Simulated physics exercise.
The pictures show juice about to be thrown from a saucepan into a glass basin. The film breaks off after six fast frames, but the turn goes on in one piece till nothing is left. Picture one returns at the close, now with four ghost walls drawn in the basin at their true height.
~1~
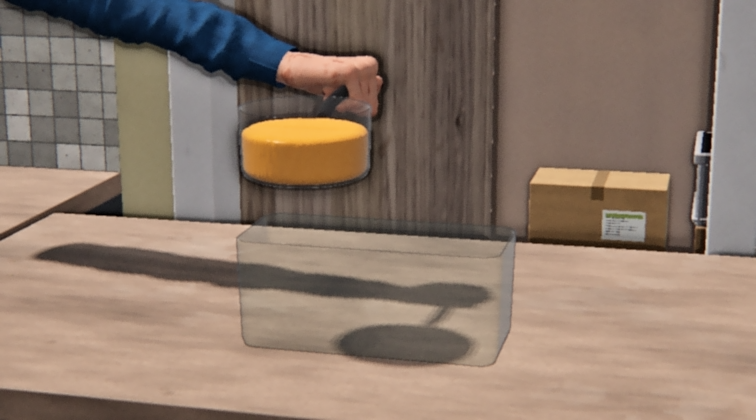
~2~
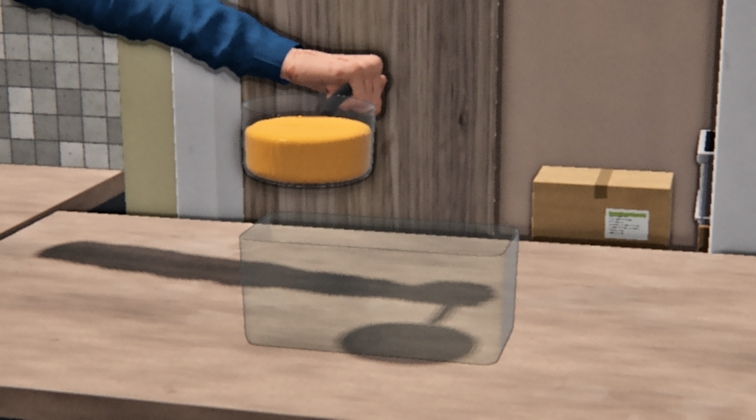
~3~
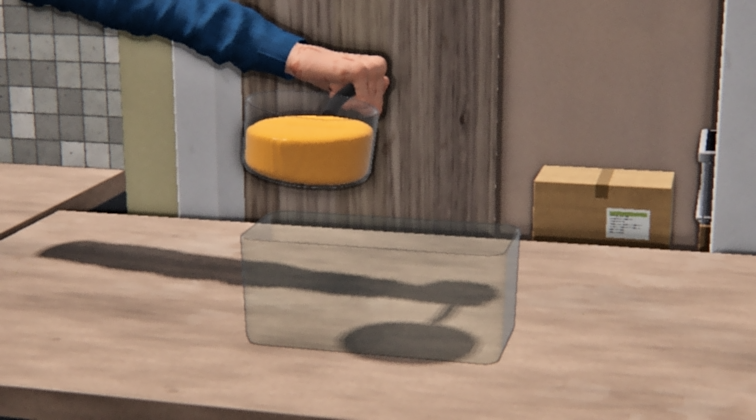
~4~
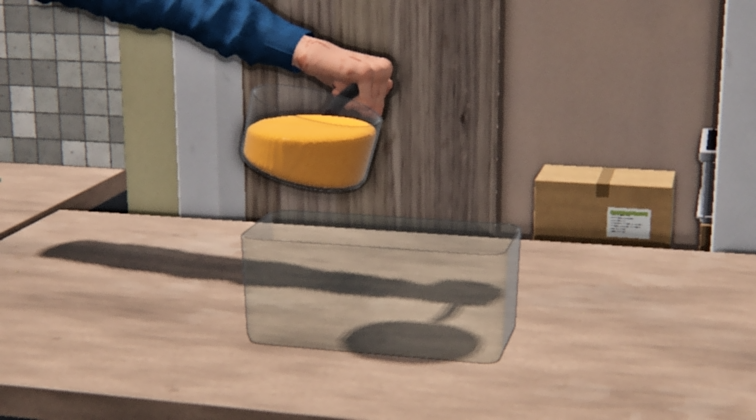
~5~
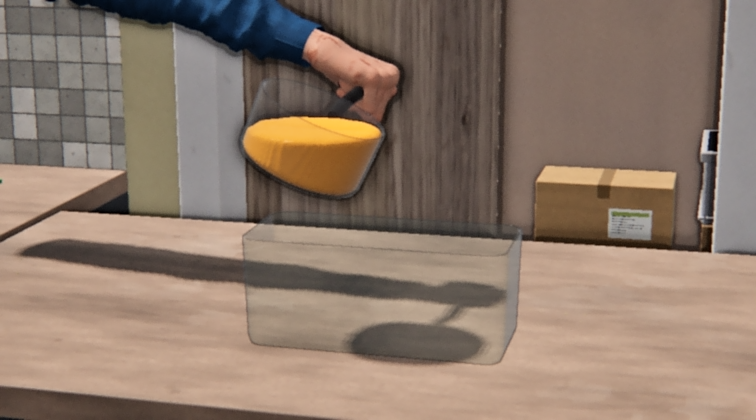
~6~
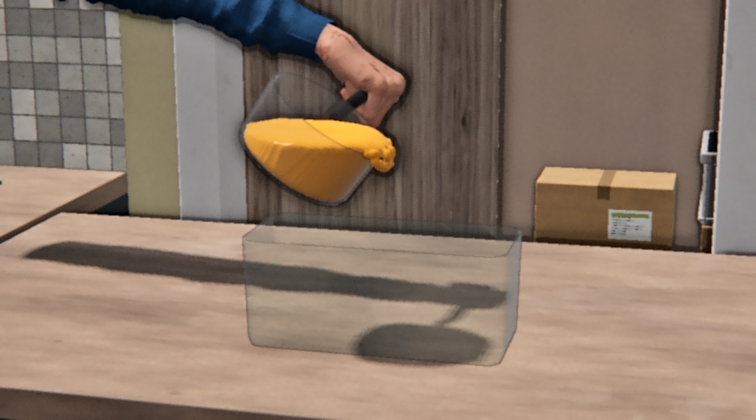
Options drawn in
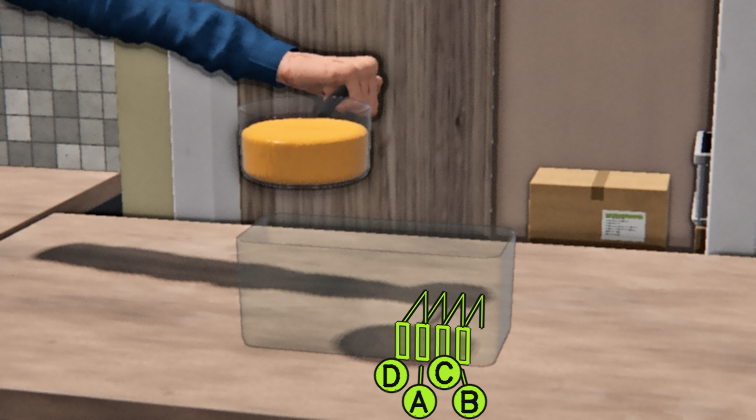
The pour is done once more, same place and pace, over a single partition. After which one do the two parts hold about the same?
The best slot is D.
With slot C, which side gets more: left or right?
The left one.
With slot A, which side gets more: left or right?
More ends on the left.
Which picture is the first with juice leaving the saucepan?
Picture 6.
On the marked copy, A at (421, 366); B at (461, 370); C at (441, 368); D at (401, 364).
With A, about 74 % ends left of the wall and 25 % right of it.
With B, about 90 % ends left of the wall and 10 % right of it.
With C, about 95 % ends left of the wall and 4 % right of it.
With D, about 51 % ends left of the wall and 49 % right of it.
